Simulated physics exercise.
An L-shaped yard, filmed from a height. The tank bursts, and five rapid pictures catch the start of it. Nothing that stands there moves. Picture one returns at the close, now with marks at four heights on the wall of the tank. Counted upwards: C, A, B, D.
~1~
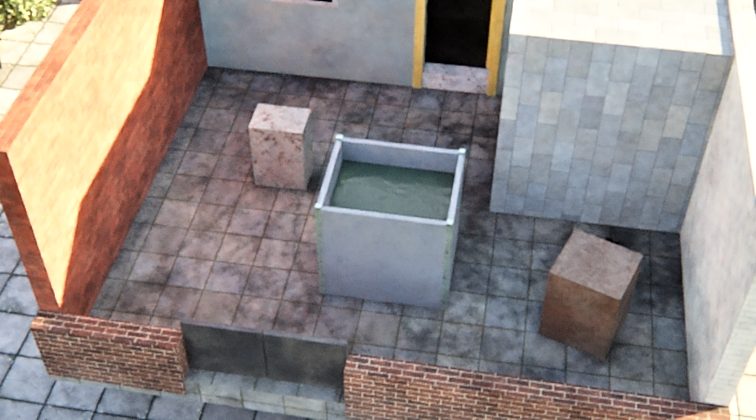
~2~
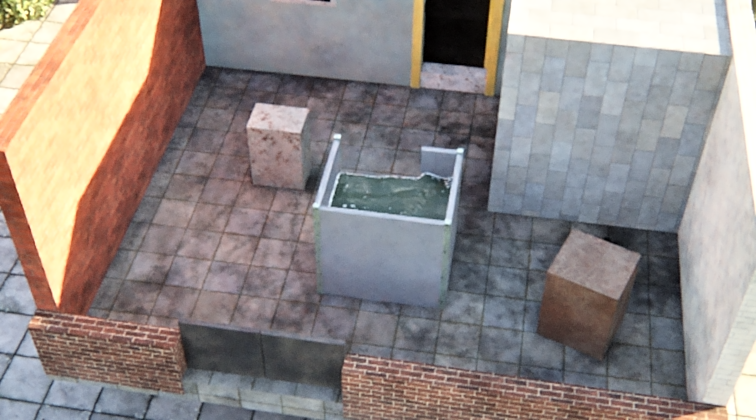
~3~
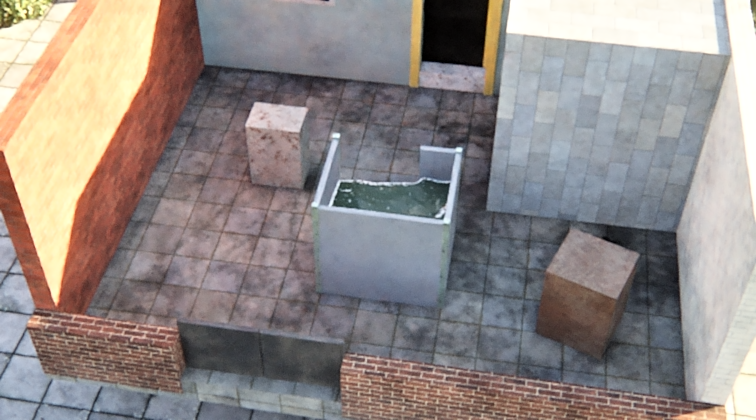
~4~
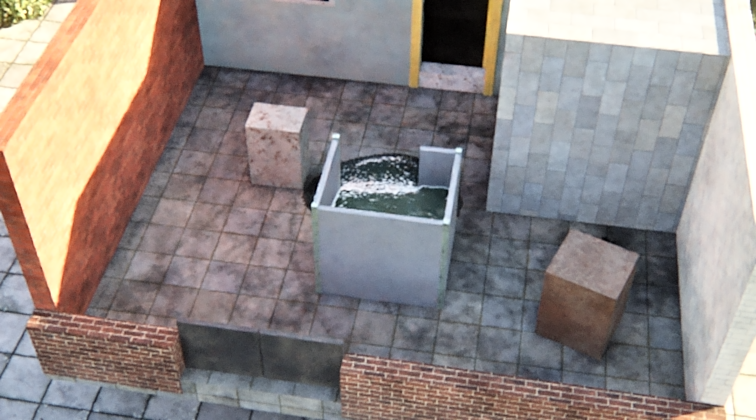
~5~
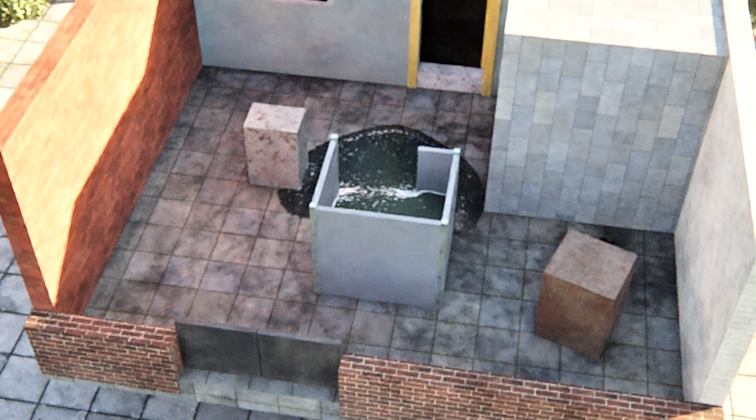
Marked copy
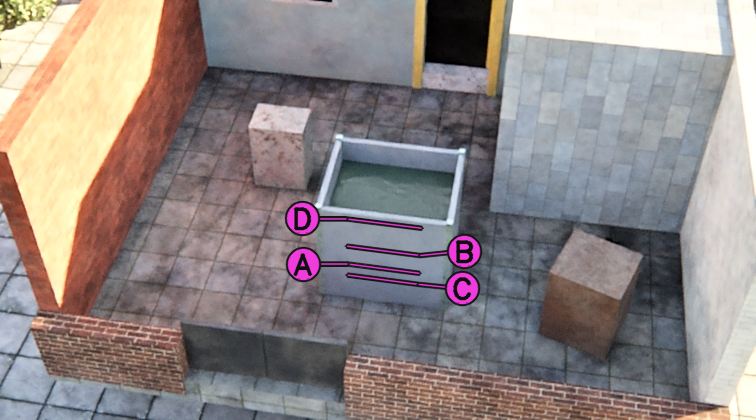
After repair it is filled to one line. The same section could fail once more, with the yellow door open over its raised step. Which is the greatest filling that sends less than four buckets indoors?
That is level B.
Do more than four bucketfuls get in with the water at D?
Yes, it does.
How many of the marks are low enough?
Three of the four.
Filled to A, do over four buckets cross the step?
No, that is safe.
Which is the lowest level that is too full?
That is level D.
On the marked copy, A at (383, 268); B at (383, 250); C at (383, 279); D at (383, 223); from the bottom up C, A, B, D.
Choosing A, nothing gets over.
Choosing B, a bucket or two gets in.
Choosing C, nothing gets over.
Choosing D, about 12 bucketfuls get in.
